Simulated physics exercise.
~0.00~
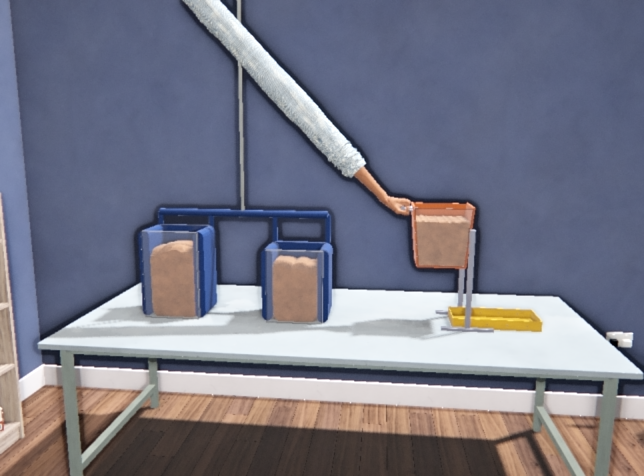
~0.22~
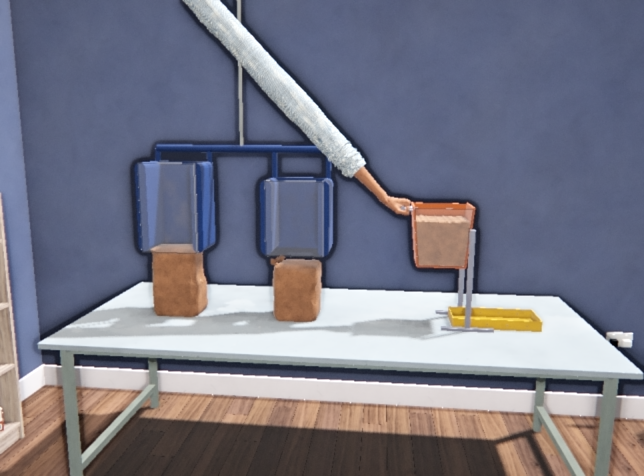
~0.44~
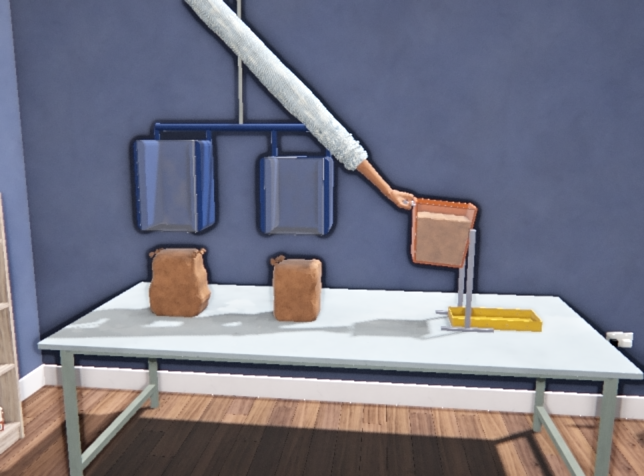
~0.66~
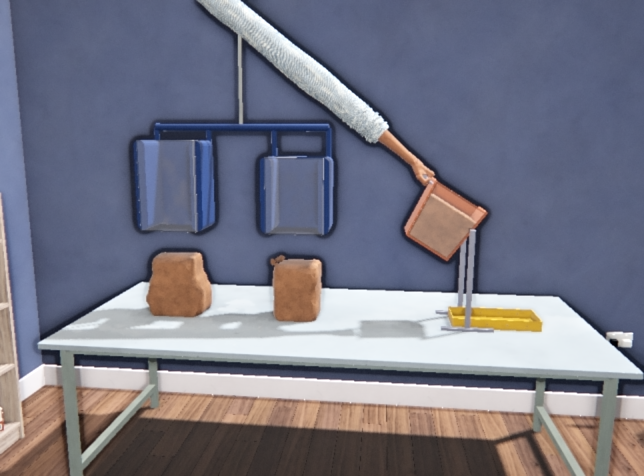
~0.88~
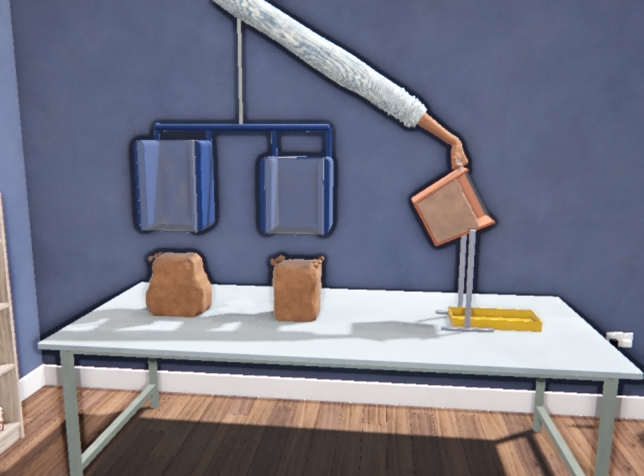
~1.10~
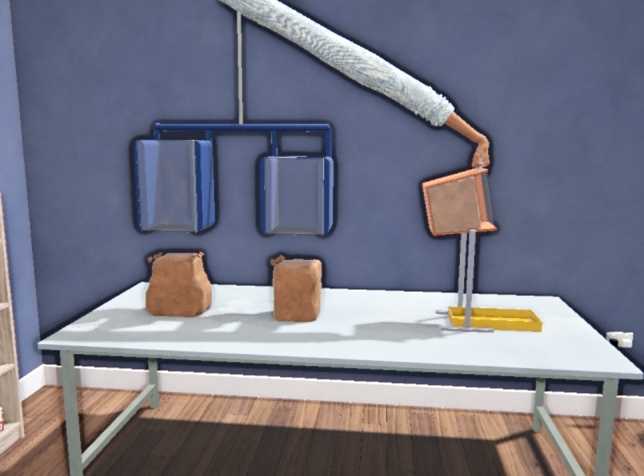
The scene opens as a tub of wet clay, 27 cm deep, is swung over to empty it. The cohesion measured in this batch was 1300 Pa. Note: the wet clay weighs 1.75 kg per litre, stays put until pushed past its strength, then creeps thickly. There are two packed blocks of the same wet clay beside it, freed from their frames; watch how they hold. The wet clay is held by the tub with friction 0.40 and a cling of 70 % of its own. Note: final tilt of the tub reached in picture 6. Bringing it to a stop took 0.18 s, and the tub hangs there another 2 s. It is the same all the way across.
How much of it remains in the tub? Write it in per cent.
100 %.
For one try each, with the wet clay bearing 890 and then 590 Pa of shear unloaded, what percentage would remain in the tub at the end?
First try roughly 100 per cent, second try roughly 100 per cent.
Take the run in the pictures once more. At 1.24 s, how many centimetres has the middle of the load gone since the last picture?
Roughly 0 cm.
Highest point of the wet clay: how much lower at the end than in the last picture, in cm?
Roughly 0 cm.
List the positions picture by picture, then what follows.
The first frame shows handle-side rim at (415, 208), tilt 0 degrees; highest point of the wet clay at (423, 221); test blocks 35 cm, 29 cm high (left to right).
The second frame shows handle-side rim at (415, 208), tilt 0 degrees; highest point of the wet clay at (423, 221); test blocks 34 cm, 28 cm high (left to right).
The third frame shows handle-side rim at (418, 203), tilt 5 degrees; highest point of the wet clay at (422, 217); test blocks 31 cm, 28 cm high (left to right).
The fourth frame shows handle-side rim at (437, 182), tilt 32 degrees; highest point of the wet clay at (433, 196); test blocks 30 cm, 28 cm high (left to right).
The fifth frame shows handle-side rim at (468, 171), tilt 61 degrees; highest point of the wet clay at (454, 181); test blocks 29 cm, 28 cm high (left to right).
The sixth frame shows handle-side rim at (487, 172), tilt 78 degrees; highest point of the wet clay at (470, 178); test blocks 29 cm, 28 cm high (left to right).
By 1.24 s, the tub is at 78 degrees and holds 100 %.
By 1.41 s, the tub is at 78 degrees and holds 100 %.
By 1.58 s, the tub is at 78 degrees and holds 100 %.
By 1.75 s, the tub is at 78 degrees and holds 100 %.
By 3.10 s, at the end, the tub is at 78 degrees and holds 100 %.
